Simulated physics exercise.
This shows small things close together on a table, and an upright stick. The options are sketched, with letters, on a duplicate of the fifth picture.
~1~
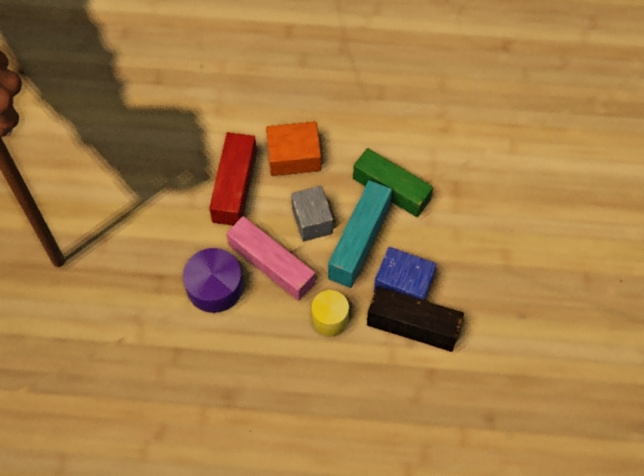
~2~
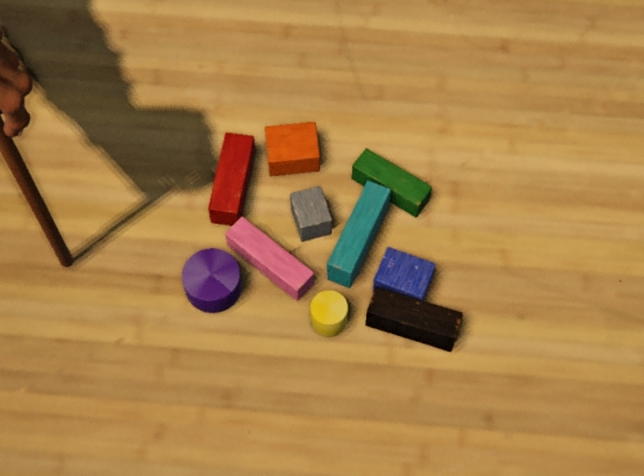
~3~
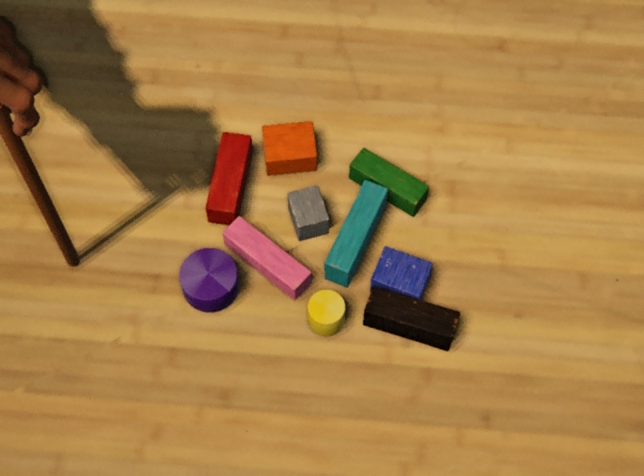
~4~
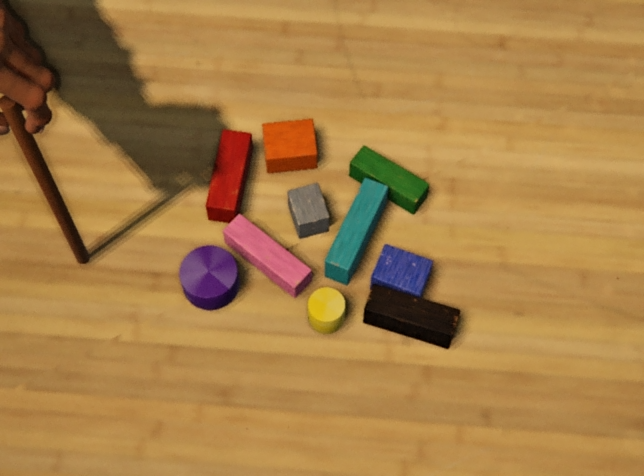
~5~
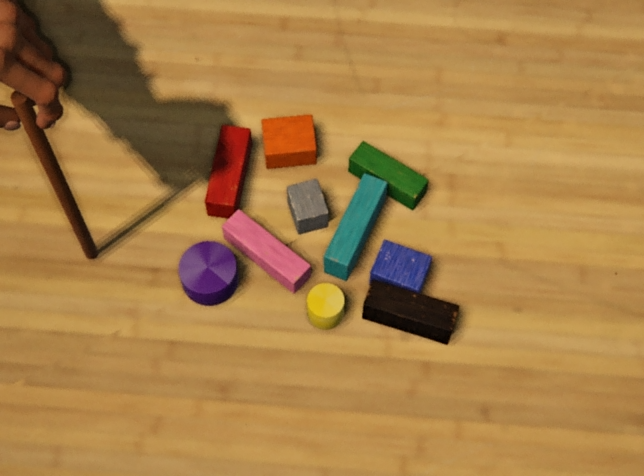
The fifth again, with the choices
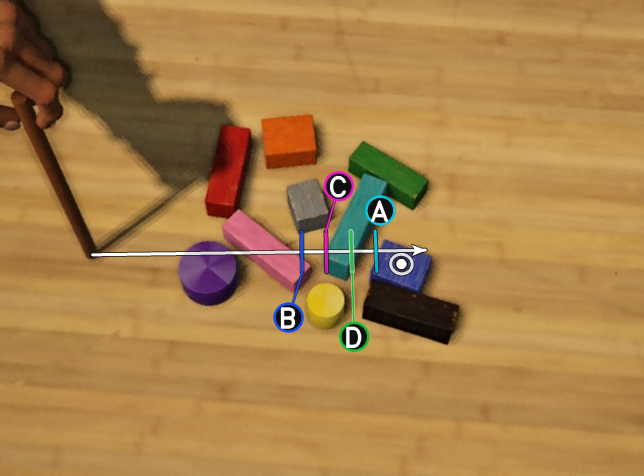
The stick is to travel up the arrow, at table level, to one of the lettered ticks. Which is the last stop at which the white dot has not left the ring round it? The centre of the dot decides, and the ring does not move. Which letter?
As far as tick B.
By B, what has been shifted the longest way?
The pink bar.
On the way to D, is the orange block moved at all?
By then, no.
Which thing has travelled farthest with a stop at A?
The pink bar has gone farthest.
On the copy, A at (376, 251); B at (302, 252); C at (327, 251); D at (352, 252); the arrow from (93, 255) to (425, 250); the white dot at (402, 264).
On B. First, foot of the stick (168, 255).
Then, foot of the stick (244, 253); purple tin (216, 280); pink bar (270, 248).
Finally, foot of the stick (302, 253); pink bar (320, 240); grey block (336, 201); the dot is still in its ring.
By contrast, A shifts the dotted thing to (454, 273); C shifts the dotted thing to (428, 272); D shifts the dotted thing to (451, 272).
